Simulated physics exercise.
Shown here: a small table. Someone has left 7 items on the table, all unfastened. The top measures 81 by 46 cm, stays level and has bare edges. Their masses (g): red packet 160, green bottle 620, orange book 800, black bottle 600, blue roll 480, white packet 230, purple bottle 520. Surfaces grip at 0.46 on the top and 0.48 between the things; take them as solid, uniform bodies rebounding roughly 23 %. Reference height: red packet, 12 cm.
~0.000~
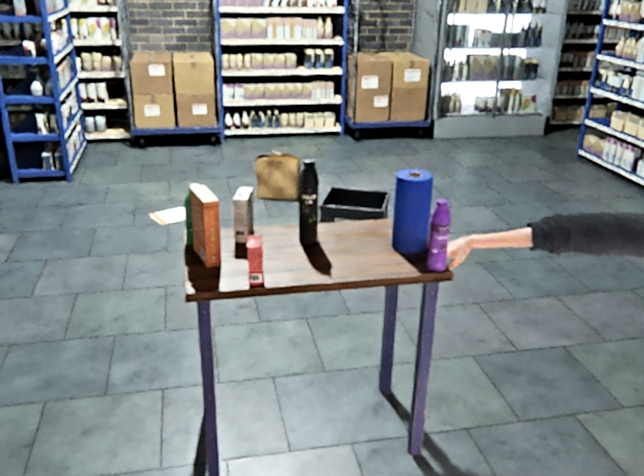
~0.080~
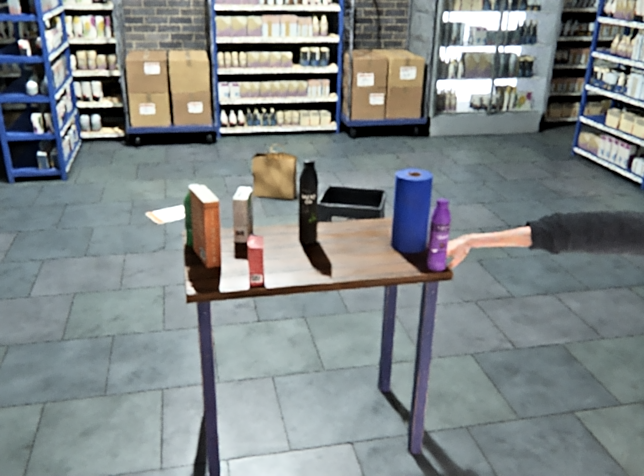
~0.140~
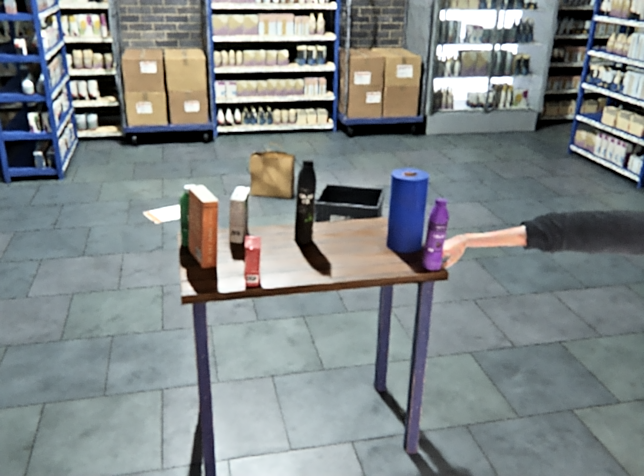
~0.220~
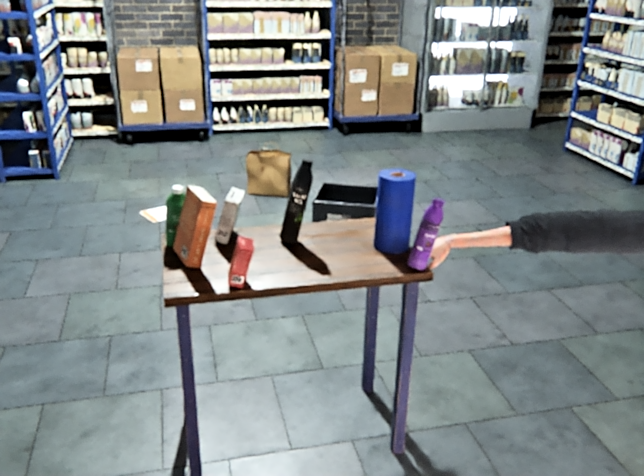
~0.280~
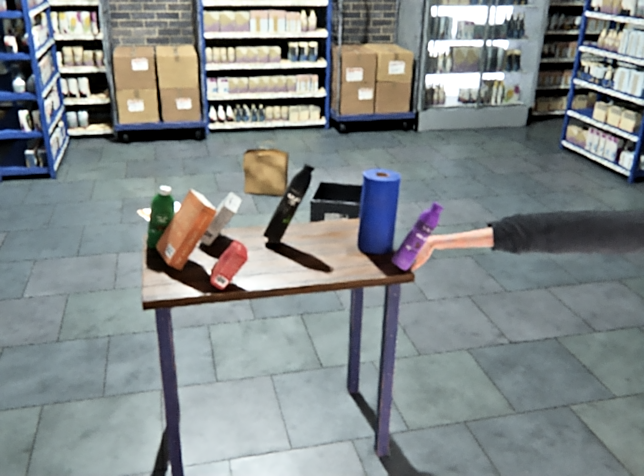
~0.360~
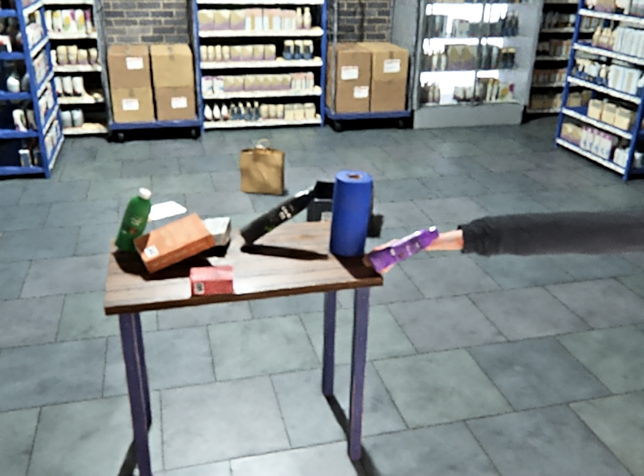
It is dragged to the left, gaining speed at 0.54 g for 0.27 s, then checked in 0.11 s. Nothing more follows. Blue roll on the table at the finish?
Yes.
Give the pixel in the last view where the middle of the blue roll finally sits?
About (269, 241).
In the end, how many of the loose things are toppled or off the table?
It comes to 7.
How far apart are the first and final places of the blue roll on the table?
Roughly 21 centimetres.
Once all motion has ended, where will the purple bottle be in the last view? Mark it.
Near (452, 434).
Around 0.56 s, table along by 27 cm; green bottle now off the table; blue roll at 40° to upright near (303, 216); black bottle on its side.
Around 0.76 s, table along by 27 cm; blue roll on its side near (270, 238); black bottle on its side; orange book on its side.
Finally (2.3 s), off the table, green bottle and purple bottle; on their side or leaning hard on the table, red packet, orange book, black bottle, blue roll and white packet. In the last view, blue roll near (269, 241).
